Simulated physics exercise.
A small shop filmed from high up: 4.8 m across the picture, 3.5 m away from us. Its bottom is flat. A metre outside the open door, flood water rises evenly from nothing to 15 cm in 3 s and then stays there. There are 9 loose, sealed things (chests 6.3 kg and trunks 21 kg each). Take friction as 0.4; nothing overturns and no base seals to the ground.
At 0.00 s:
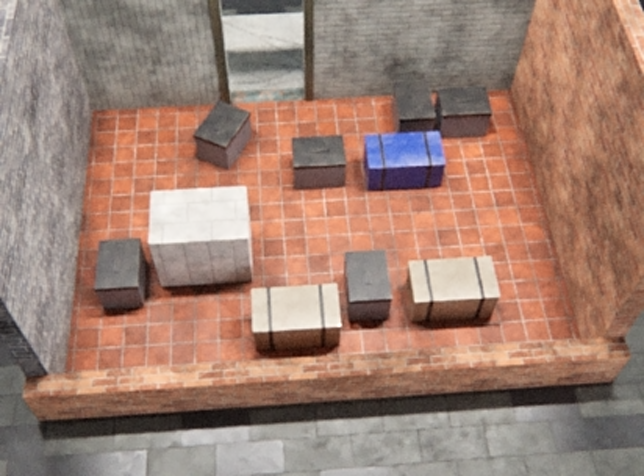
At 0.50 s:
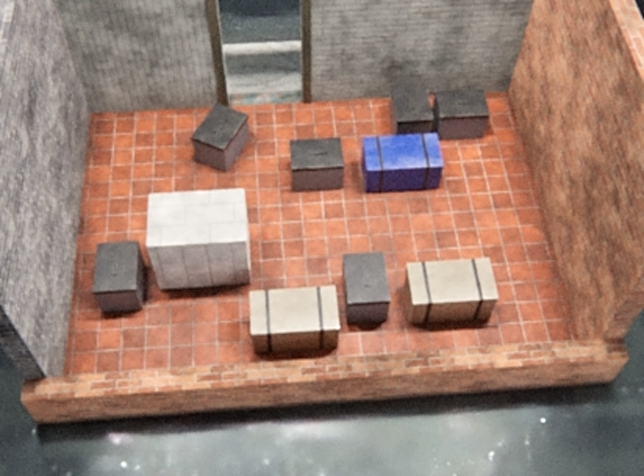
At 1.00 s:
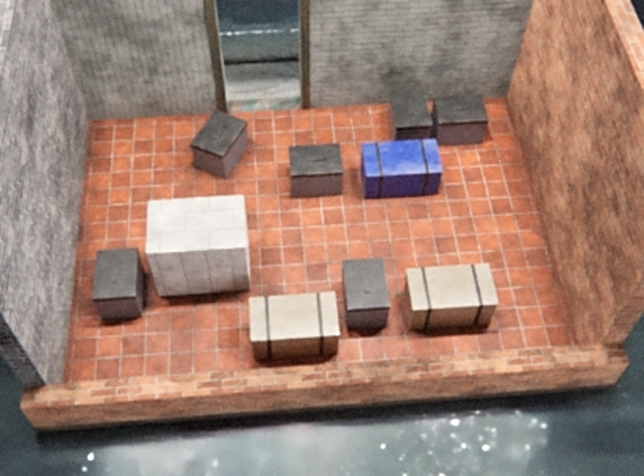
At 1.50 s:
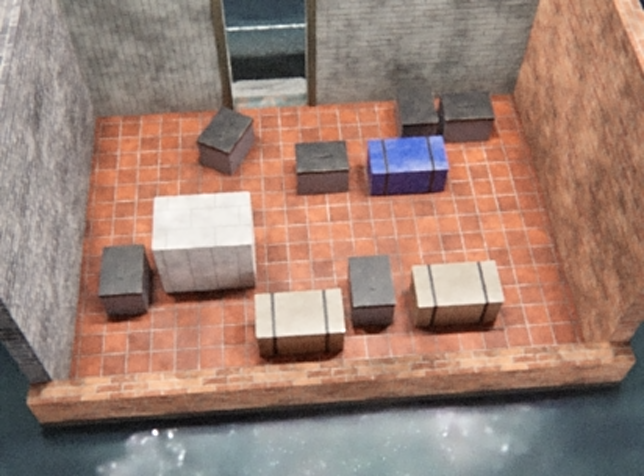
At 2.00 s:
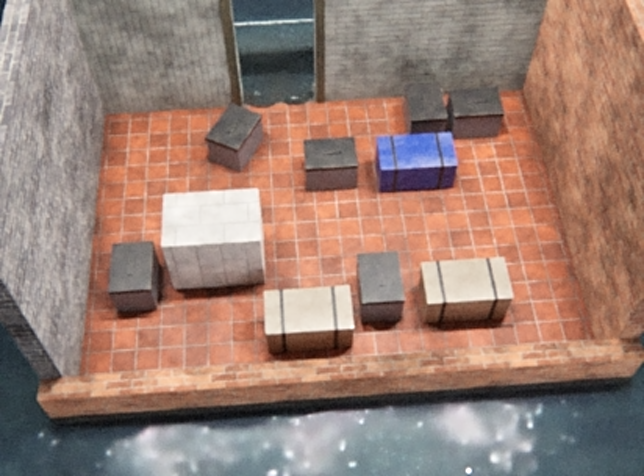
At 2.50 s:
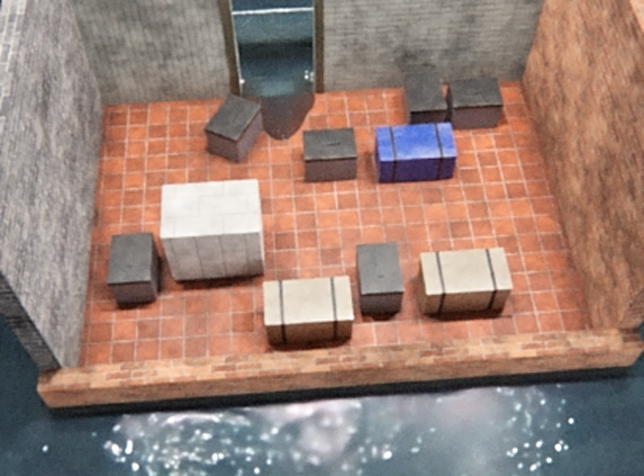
Small brick-walled shop from above, water spreading over the paving outside, then a little creeping through the doorway past still trunks.
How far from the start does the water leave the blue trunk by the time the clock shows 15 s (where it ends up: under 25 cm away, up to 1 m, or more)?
Blue trunk stays put.
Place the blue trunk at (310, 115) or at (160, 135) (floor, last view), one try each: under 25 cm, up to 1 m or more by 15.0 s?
In turn: It gets carried off; it stays put.
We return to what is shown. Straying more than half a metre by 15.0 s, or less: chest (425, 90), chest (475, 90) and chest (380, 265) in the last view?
In that order: Short of it, short of it, past it.
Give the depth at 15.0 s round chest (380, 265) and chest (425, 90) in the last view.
Roughly 8 and 4 cm.
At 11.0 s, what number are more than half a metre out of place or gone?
By then 3.
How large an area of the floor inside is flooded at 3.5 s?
Roughly 2.5 m2.
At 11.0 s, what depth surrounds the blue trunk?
About 3 cm.
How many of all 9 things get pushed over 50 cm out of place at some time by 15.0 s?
That makes 5.
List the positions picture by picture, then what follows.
The first picture shows the blue trunk at (405, 149) rests on the ground; water covers 0.0 m2; 0 of 9 have shifted.
The second picture shows the blue trunk at (403, 152) rests on the ground; water covers 0.0 m2; 0 of 9 have shifted.
The third picture shows the blue trunk at (402, 157) rests on the ground; 0.0 m2 under water; 0 of 9 have shifted.
The fourth picture shows the blue trunk at (408, 154), on the bottom; 0.0 m2 under water; 0 of 9 have shifted.
The fifth picture shows the blue trunk at (417, 151) rests on the ground; 0.0 m2 under water; 0 of 9 have shifted.
The sixth picture shows the blue trunk at (416, 141) rests on the ground; water covers 0.3 m2; 0 of 9 have shifted.
After 3.5 s the blue trunk is near (416, 141), 0.0 m from its start, aground; 0 afloat.
After 6.8 s the blue trunk is near (416, 141), 0.0 m from its start, aground; 1 afloat.
After 11.0 s the blue trunk is near (416, 141), 0.0 m from its start, aground; 4 afloat.
After 15.0 s the blue trunk is near (416, 141), 0.0 m from its start, aground; 8 afloat.
